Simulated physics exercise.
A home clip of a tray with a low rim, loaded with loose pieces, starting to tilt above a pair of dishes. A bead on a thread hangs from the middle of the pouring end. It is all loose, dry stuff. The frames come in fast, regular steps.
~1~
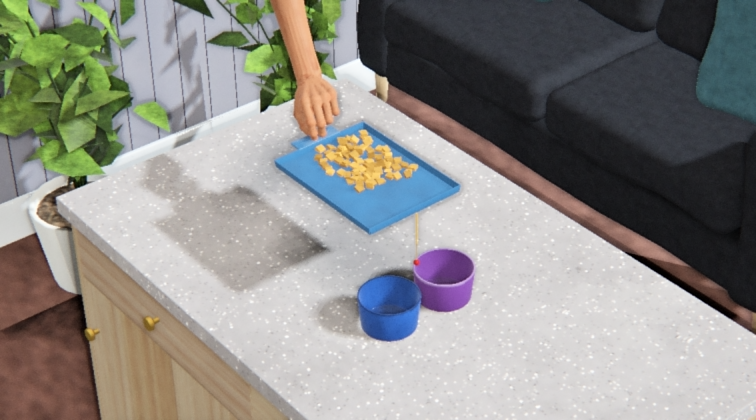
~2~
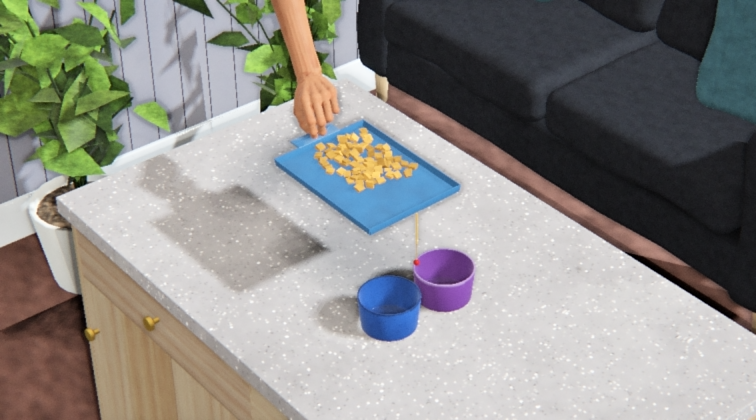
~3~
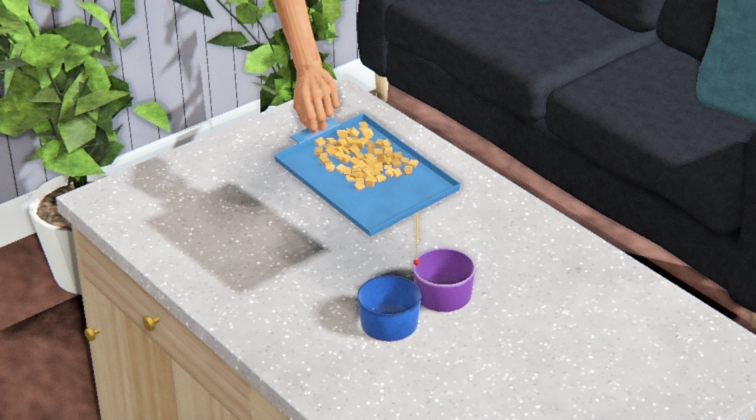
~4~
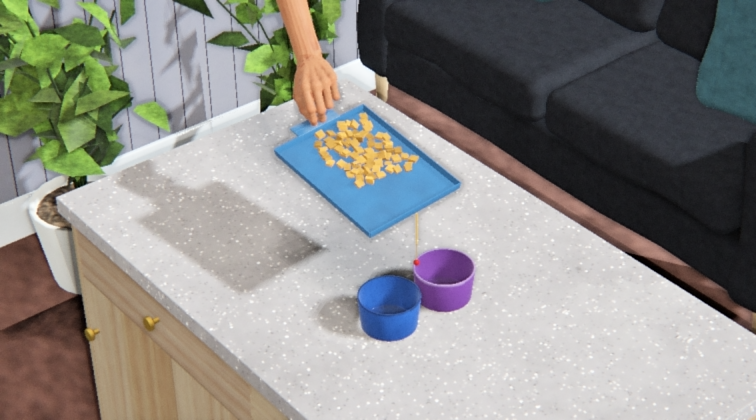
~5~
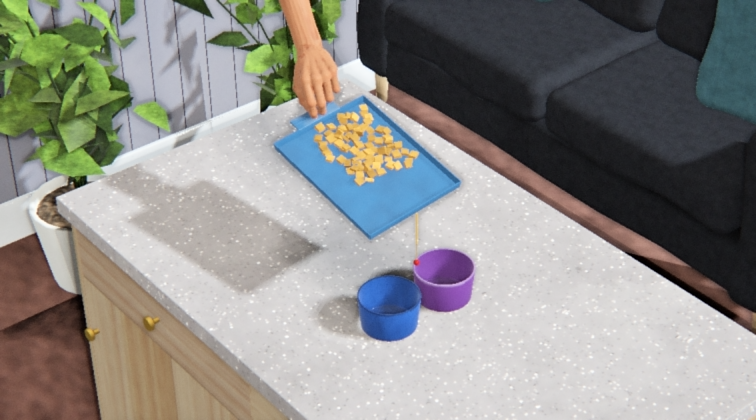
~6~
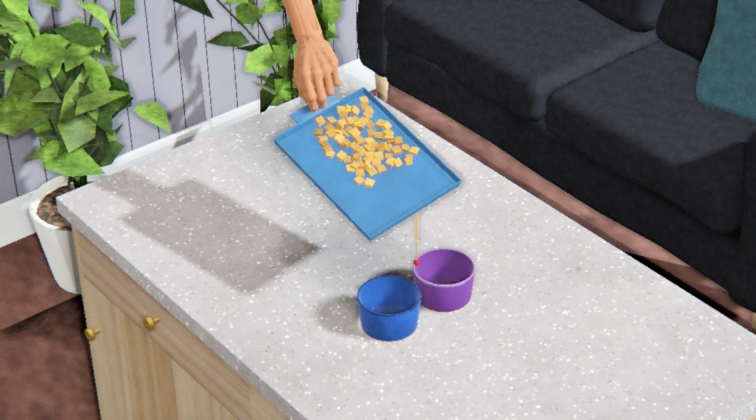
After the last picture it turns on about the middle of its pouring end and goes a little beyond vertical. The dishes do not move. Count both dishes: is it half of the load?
Caught overall: More than half.
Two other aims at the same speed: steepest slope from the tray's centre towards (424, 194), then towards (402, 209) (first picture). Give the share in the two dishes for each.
Near 50 % and 70 %.
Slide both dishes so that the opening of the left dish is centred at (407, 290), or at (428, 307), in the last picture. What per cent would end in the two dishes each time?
In turn 40 and 10 in a hundred.
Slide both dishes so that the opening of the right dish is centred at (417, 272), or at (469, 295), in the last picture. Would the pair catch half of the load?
First above a half, then below a half.
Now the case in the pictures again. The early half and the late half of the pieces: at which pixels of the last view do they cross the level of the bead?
First near (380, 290), later near (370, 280).
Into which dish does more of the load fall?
It is the left dish.
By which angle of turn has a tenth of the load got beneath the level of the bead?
Around 70° of tilt.
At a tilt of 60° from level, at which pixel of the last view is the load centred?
At about (374, 212).
Soon after the last picture, tray tipped steeply; nearly all on the tray; a small part in the air.
A little later, tray tipped right over; about a quarter on the tray; about two thirds in the left dish; a small part outside both; a small part in the air.
Later still, tray tipped past a quarter turn; most in the left dish; a small part outside both.
At rest, tray tipped past a quarter turn; most in the left dish; none in the right dish; a small part outside both.
